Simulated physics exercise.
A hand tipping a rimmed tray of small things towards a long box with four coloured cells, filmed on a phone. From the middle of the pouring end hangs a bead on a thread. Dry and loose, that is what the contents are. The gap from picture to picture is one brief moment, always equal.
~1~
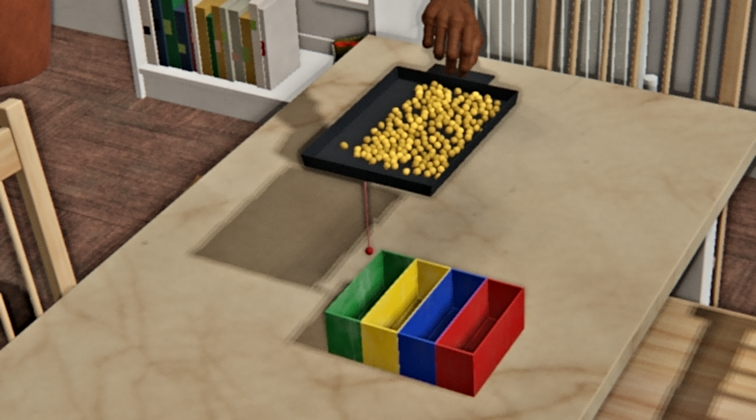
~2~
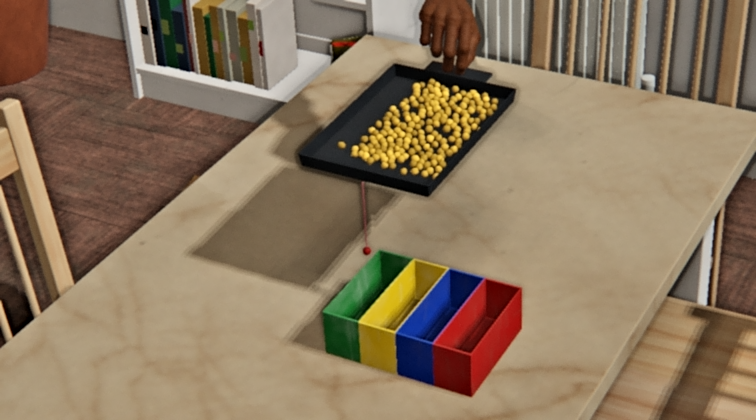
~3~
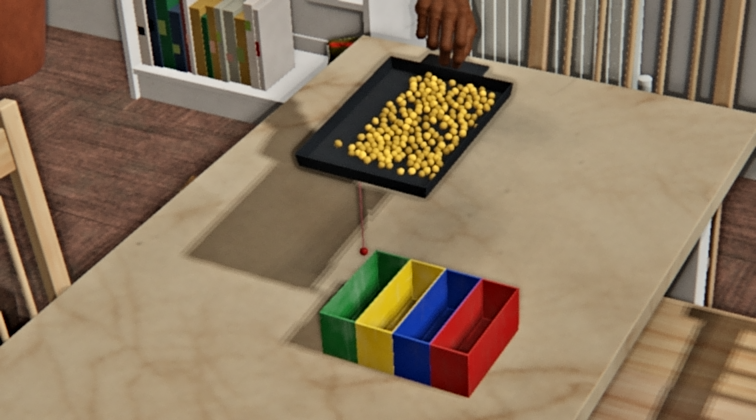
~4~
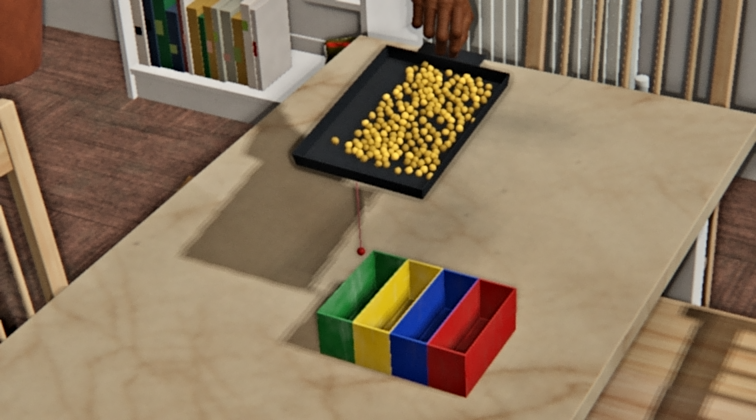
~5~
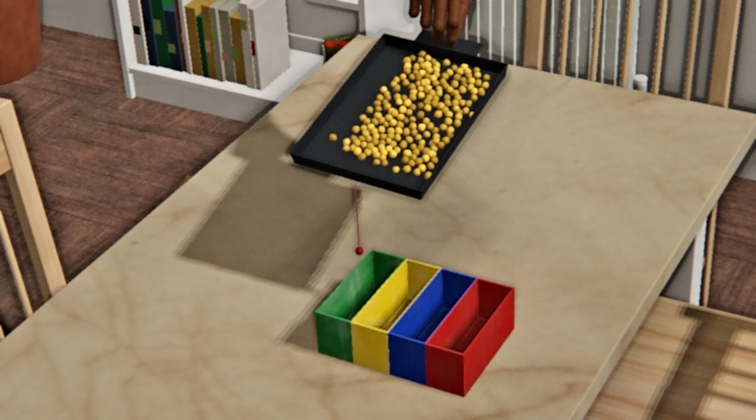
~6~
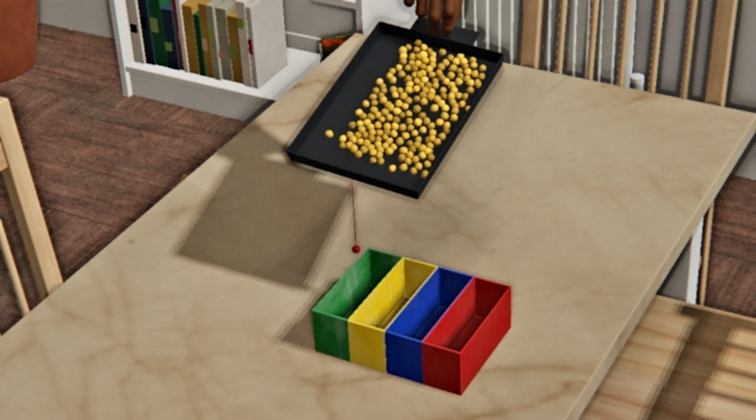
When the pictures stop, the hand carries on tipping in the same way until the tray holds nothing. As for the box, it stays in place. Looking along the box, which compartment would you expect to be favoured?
I would expect the yellow compartment to be favoured.
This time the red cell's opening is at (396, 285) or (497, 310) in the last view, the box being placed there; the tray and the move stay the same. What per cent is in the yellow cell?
Roughly 10% on the first try and 30% on the second.
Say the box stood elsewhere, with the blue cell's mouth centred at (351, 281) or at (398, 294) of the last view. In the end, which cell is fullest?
The red cell, then that blue cell.
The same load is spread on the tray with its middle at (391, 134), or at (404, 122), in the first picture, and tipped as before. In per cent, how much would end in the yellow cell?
40 per cent for the first try, 40 per cent for the second.
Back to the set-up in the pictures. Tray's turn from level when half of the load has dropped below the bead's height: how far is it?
About 110°.
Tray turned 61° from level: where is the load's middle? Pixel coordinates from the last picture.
The middle of the pieces shows up near (390, 151).
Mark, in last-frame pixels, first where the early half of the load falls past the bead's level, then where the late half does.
At (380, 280) for the first part, then at (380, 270) for the others.
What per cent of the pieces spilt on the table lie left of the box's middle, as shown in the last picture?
Looks like close to 100 per cent of it.
Just after the last frame, tray tipped steeply; almost all on the tray; just a few in the blue cell; just a few in the yellow cell; just a few falling or outside the box.
A moment on, tray tipped past a quarter turn; almost all on the tray; just a few in the yellow cell; just a few in the blue cell; just a few falling or outside the box.
Further on, tray tipped past a quarter turn; roughly half in the yellow cell; roughly a quarter in the green cell; about a tenth in the blue cell; just a few in the red cell; about a tenth falling or outside the box.
When it is over, tray tipped past a quarter turn; roughly half in the yellow cell; roughly a quarter in the green cell; about a tenth in the blue cell; just a few in the red cell; about a tenth outside the box.
